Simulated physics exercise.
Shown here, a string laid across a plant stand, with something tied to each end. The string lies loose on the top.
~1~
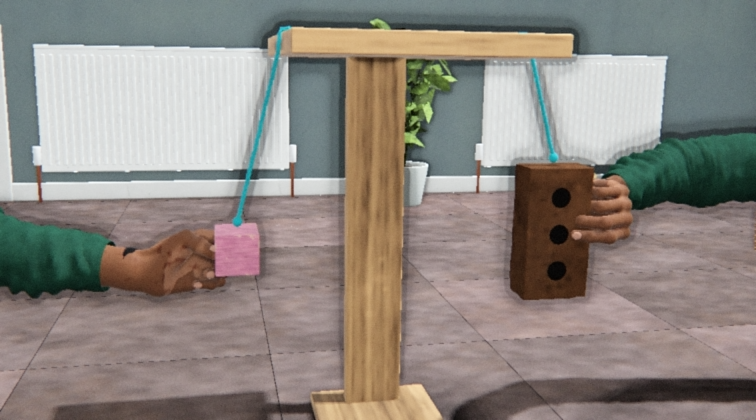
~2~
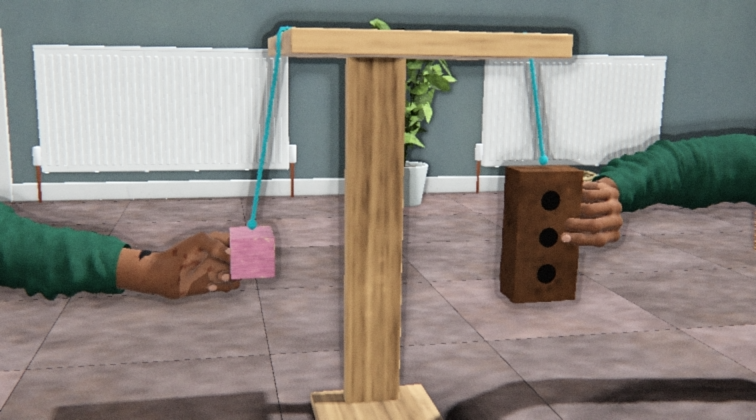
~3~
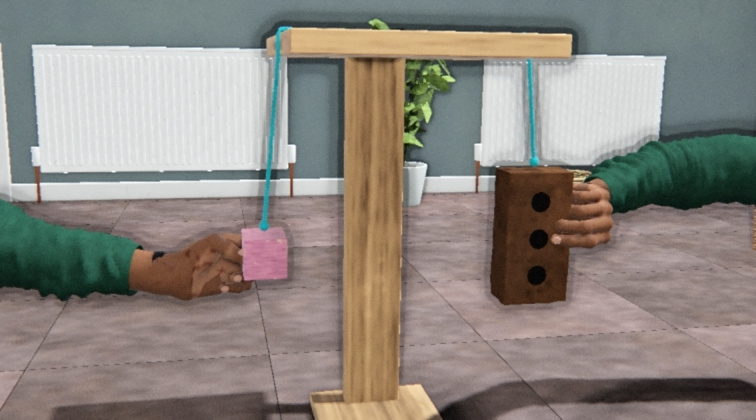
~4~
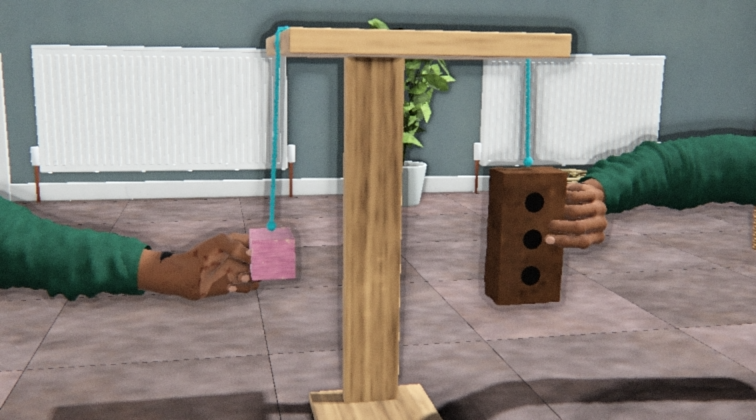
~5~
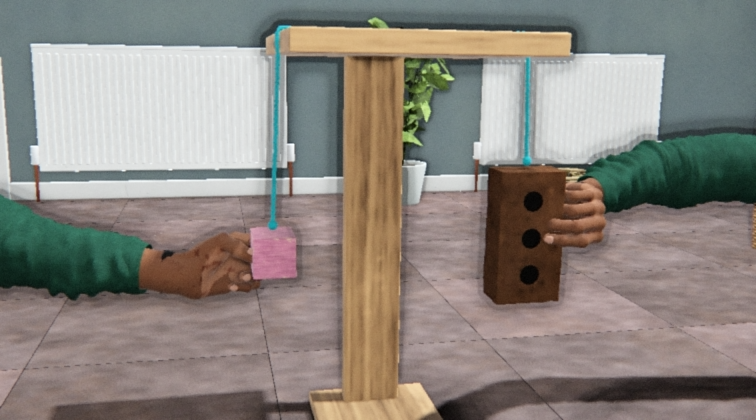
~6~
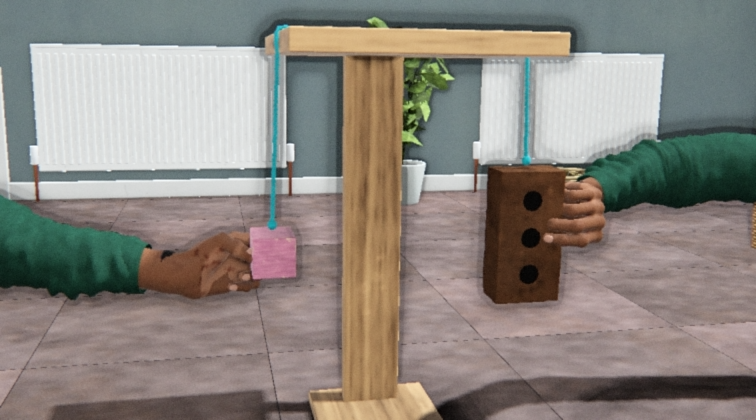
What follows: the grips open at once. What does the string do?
The string is pulled to the right.
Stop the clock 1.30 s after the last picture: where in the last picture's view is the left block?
Near (485, 353).
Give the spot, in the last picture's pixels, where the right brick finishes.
Near (513, 401).
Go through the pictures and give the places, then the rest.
In the first picture, left block (237, 249); right brick (550, 230); string over the top (384, 33).
In the second picture, left block (252, 252); right brick (540, 233).
In the third picture, left block (264, 253); right brick (530, 235).
In the fourth picture, left block (272, 253); right brick (524, 235).
In the fifth picture, left block (273, 252); right brick (523, 234).
In the sixth picture, left block (273, 252); right brick (523, 234); string over the top (381, 31).
Then, 0.40 s on from there, left block pulled up onto the top; right brick down on the floor near (512, 401).
Then, 0.86 s on from there, left block down on the floor; right brick down on the floor near (512, 400).
Then, 1.30 s on from there, left block down on the floor near (485, 353); right brick down on the floor near (513, 401).
In the end, left block down on the floor near (464, 353); right brick down on the floor near (512, 401). The string slides rightwards.
